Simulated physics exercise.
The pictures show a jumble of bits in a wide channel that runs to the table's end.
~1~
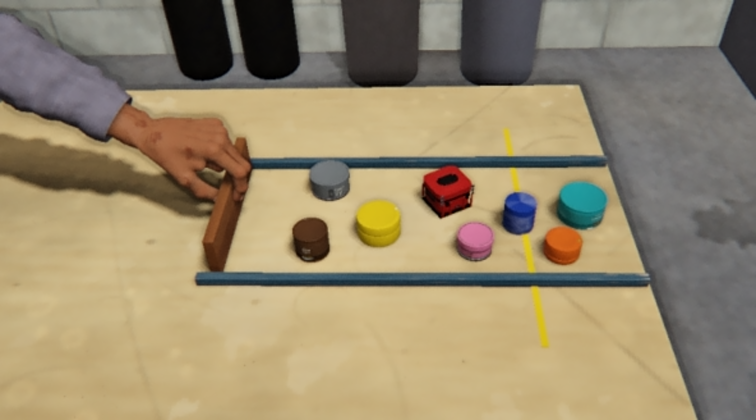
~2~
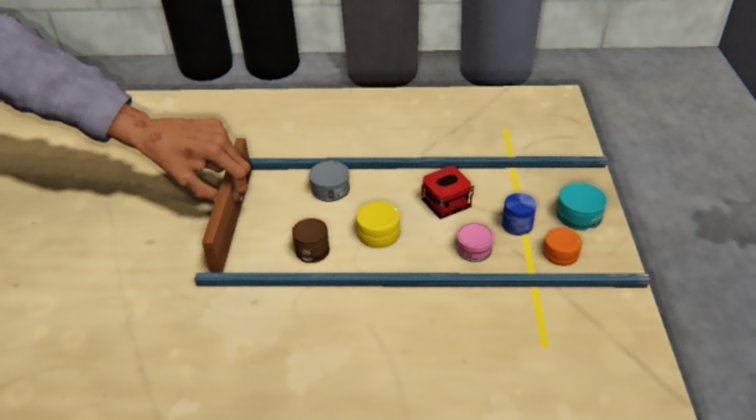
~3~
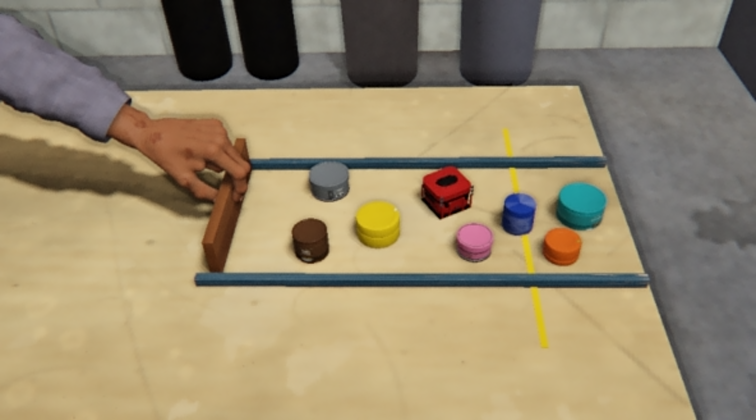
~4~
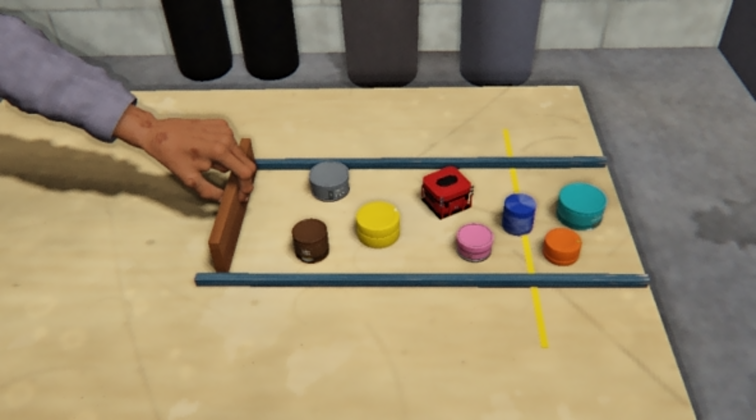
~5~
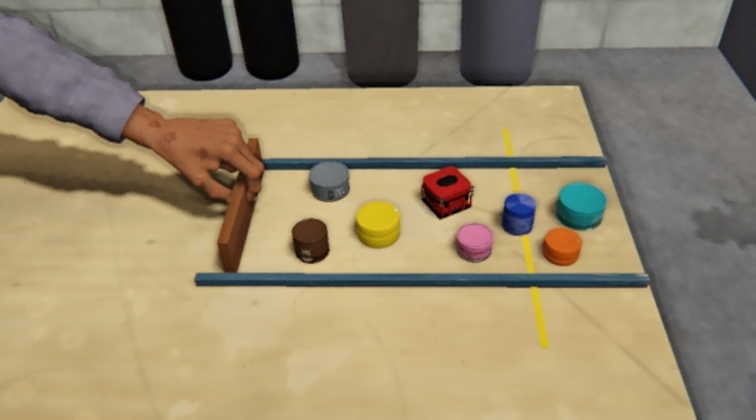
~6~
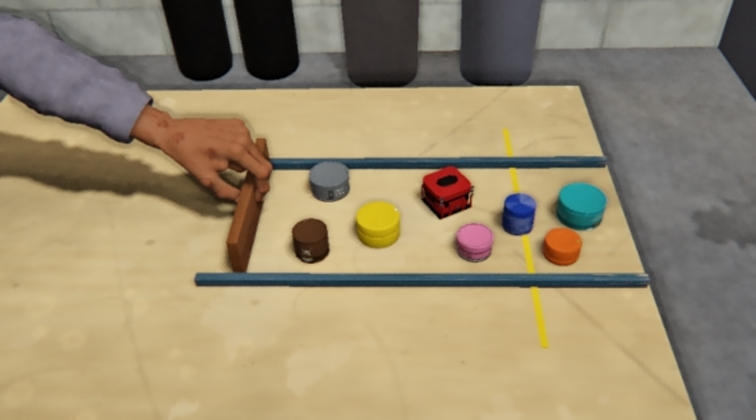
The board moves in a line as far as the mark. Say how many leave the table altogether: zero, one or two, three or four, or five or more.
Outcome: The number that fall off is zero.
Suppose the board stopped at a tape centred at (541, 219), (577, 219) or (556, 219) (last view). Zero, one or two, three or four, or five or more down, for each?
In that order: 1 or 2; three to four; one to two.
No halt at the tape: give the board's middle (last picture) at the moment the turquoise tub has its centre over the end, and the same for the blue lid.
Its middle is around (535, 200) and around (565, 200).
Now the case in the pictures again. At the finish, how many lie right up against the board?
It touches 3.
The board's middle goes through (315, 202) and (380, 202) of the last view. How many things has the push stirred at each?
The counts are 2 and 3.
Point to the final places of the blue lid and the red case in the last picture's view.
The blue lid stops around (583, 216); the red case around (558, 195).
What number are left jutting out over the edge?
The number is 1.
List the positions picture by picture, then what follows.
In the first frame, turquoise tub (582, 206); orange lid (563, 246); blue lid (519, 214); board (230, 202); tape (522, 219).
In the second frame, orange lid (562, 246); grey pot (330, 181).
In the third frame, blue lid (519, 215); pink tin (474, 243).
In the fourth frame, turquoise tub (581, 207); board (235, 203).
In the fifth frame, orange lid (562, 247); yellow lid (378, 224).
In the sixth frame, turquoise tub (581, 207); orange lid (562, 247); blue lid (519, 215); board (251, 203); tape (522, 219).
Early on, none off yet; turquoise tub at rest near (581, 207); orange lid at rest near (562, 247); blue lid at rest near (519, 215).
A while later, none off yet; turquoise tub at rest near (581, 207); orange lid at rest near (564, 247); blue lid travelled a little near (532, 215).
Finally, the number that fall off is zero.
